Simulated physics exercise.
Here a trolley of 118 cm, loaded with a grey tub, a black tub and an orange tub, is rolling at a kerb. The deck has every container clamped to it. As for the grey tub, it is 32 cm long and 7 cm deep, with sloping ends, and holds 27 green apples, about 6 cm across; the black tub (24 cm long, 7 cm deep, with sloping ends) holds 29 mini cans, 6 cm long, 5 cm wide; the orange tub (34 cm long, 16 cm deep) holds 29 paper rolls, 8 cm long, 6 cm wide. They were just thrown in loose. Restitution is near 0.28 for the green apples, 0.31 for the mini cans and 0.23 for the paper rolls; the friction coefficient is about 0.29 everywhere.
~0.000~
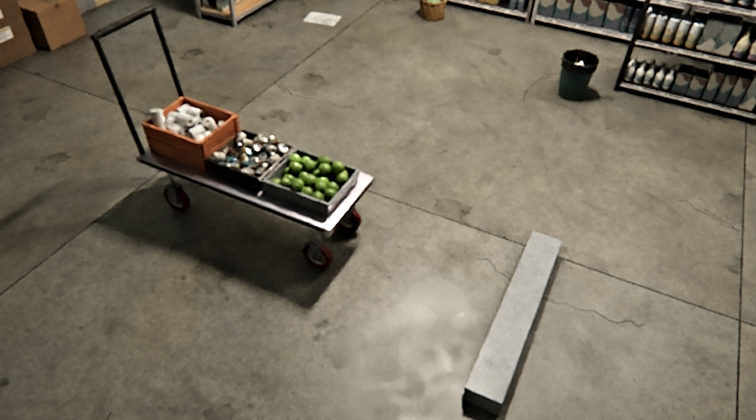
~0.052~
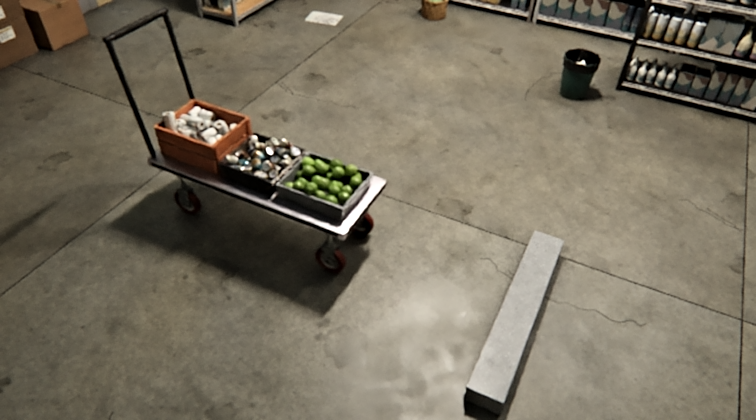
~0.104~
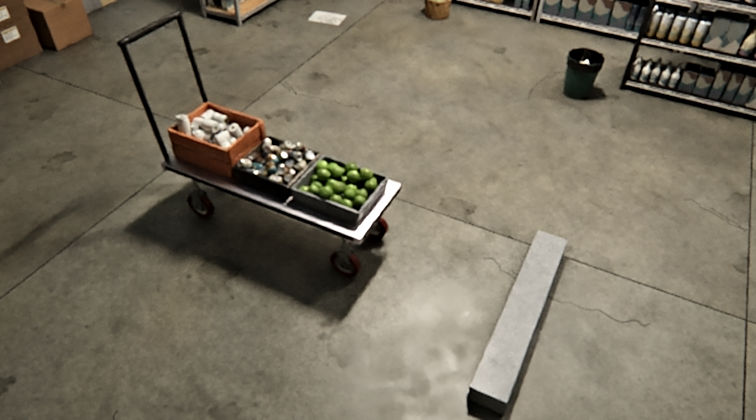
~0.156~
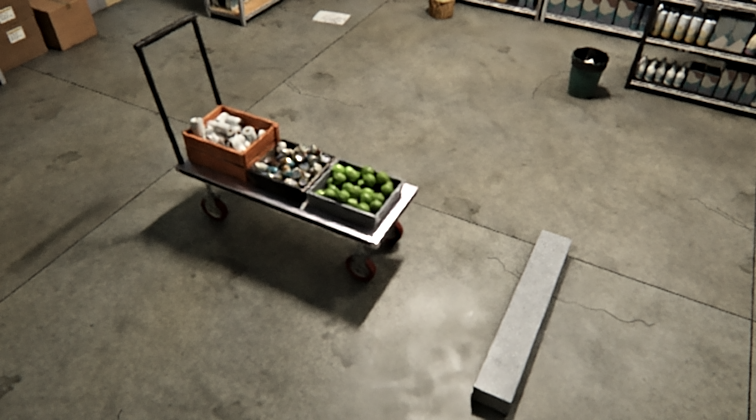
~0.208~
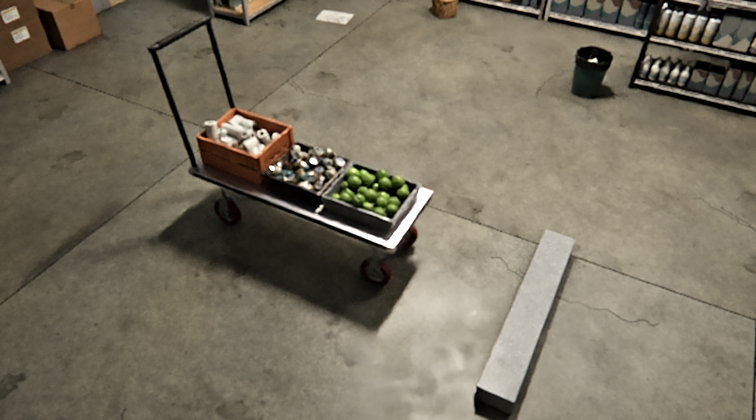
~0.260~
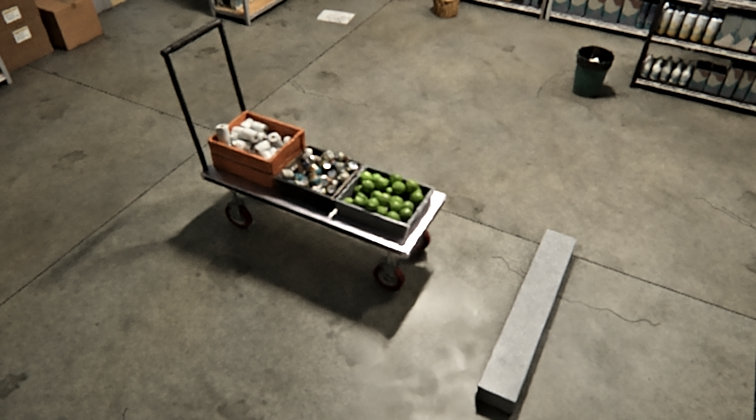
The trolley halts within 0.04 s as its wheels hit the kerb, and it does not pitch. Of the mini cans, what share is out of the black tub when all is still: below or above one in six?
I reckon the overflow fails to hit a sixth of the load.
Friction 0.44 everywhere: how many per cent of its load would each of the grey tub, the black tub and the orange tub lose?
In that setup grey tub sheds 0 percent, black tub sheds 0 percent, and orange tub sheds 0 percent.
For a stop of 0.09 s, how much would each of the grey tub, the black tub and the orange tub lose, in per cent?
Grey tub 0, black tub 0, orange tub 0 %.
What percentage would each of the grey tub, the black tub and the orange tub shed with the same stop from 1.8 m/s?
Then the grey tub sheds 10 per cent of its load, the black tub 20 per cent, and the orange tub 0 per cent.
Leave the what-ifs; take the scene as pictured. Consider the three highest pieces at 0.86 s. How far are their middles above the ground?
Roughly 54 centimetres.
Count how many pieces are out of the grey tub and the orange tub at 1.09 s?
Estimate at that time - grey tub 1, orange tub 0, give or take.
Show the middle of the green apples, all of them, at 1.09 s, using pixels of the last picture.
Roughly (495, 237).
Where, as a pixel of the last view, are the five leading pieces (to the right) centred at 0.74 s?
Their mean place is near (522, 237).
After 0.64 s, the wheels strike.
After 0.74 s, grey tub 27 in, 0 out, black tub 29 in, 0 out and orange tub 29 in, 0 out.
After 0.86 s, grey tub 27 in, 0 out, black tub 28 in, 1 out and orange tub 29 in, 0 out.
After 1.09 s, grey tub 26 in, 1 out, black tub 28 in, 1 out and orange tub 29 in, 0 out.
Outcome (at 1.60 s), grey tub 26 in, 1 out, black tub 27 in, 2 out and orange tub 29 in, 0 out. Asked share, 2 of 29, 7 per cent.
